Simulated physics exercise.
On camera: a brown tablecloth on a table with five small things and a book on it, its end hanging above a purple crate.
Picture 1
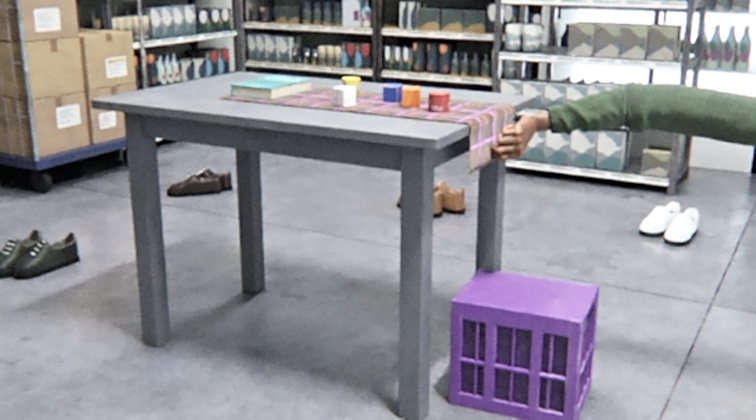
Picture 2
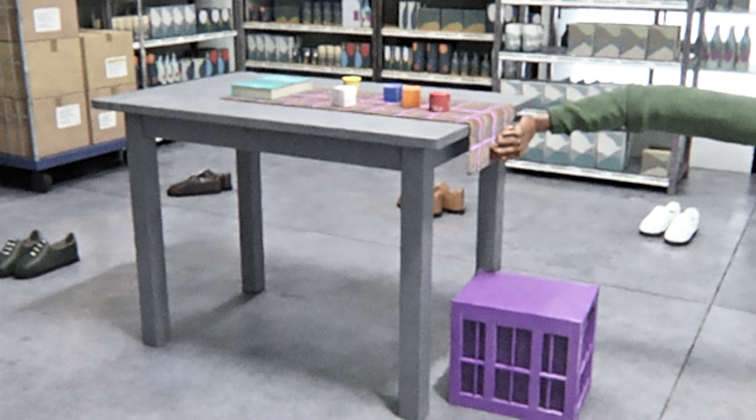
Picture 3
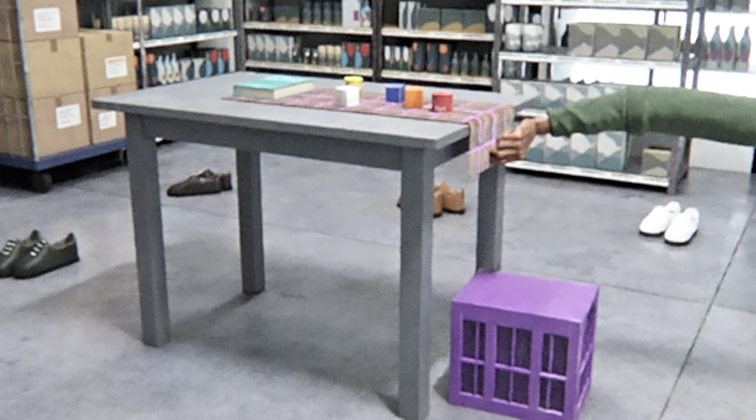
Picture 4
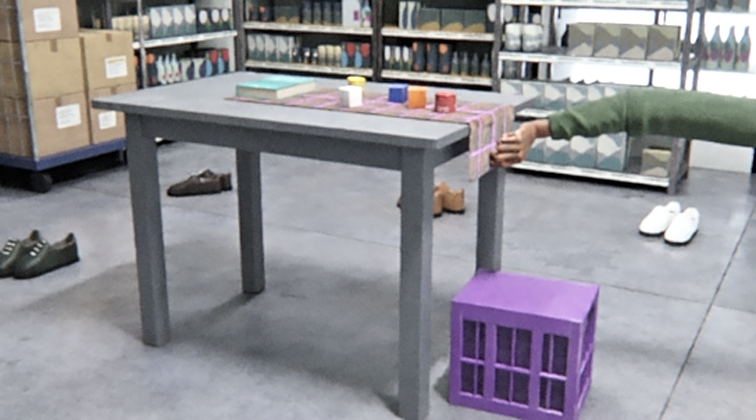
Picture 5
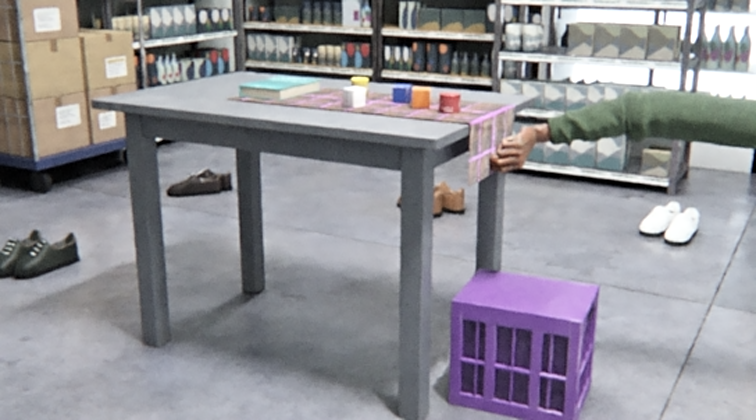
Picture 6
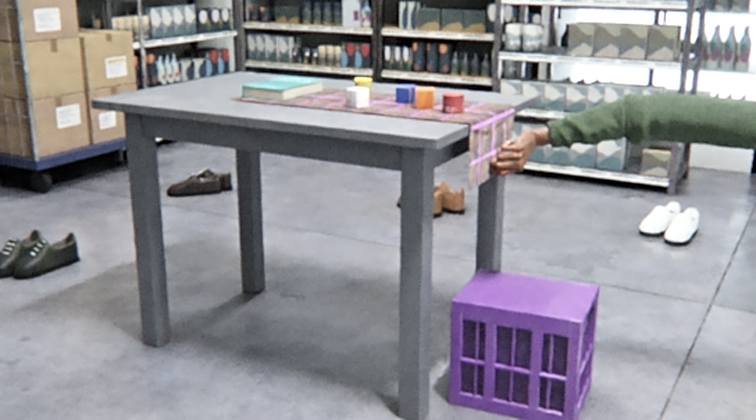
A gray table stands in a storeroom with a concrete floor and stocked shelves, seen from slightly above by a camera that stays still. On it, a teal book and red, orange, blue, white and yellow items rest on a brownish-pink cloth hanging over a purple crate. From the right, a green-sleeved arm slowly pulls the cloth's end slightly downward, and everything on it shifts slightly right.
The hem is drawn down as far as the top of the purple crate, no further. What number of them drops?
The count of fallen things is three.
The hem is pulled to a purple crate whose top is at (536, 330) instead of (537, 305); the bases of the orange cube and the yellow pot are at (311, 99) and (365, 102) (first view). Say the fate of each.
The orange cube remains up; the yellow pot goes over.
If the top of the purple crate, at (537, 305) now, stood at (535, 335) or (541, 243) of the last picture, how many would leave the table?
Over the edge go 4 and 1.
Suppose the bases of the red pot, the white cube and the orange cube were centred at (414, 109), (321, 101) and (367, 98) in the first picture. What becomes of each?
The red pot goes over; the white cube holds on; the orange cube remains up.
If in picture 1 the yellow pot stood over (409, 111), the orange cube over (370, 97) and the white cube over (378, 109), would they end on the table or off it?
The yellow pot is carried off, the orange cube does not fall, the white cube goes over.
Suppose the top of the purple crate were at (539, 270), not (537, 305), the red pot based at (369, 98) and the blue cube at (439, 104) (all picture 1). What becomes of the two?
The red pot survives; the blue cube is carried off.
A little later, hem near (491, 232); red pot gone.
Next, hem on the crate; red pot, orange cube and blue cube gone.
When it is over, hem on the crate; red pot, orange cube and blue cube gone. It carries off three.
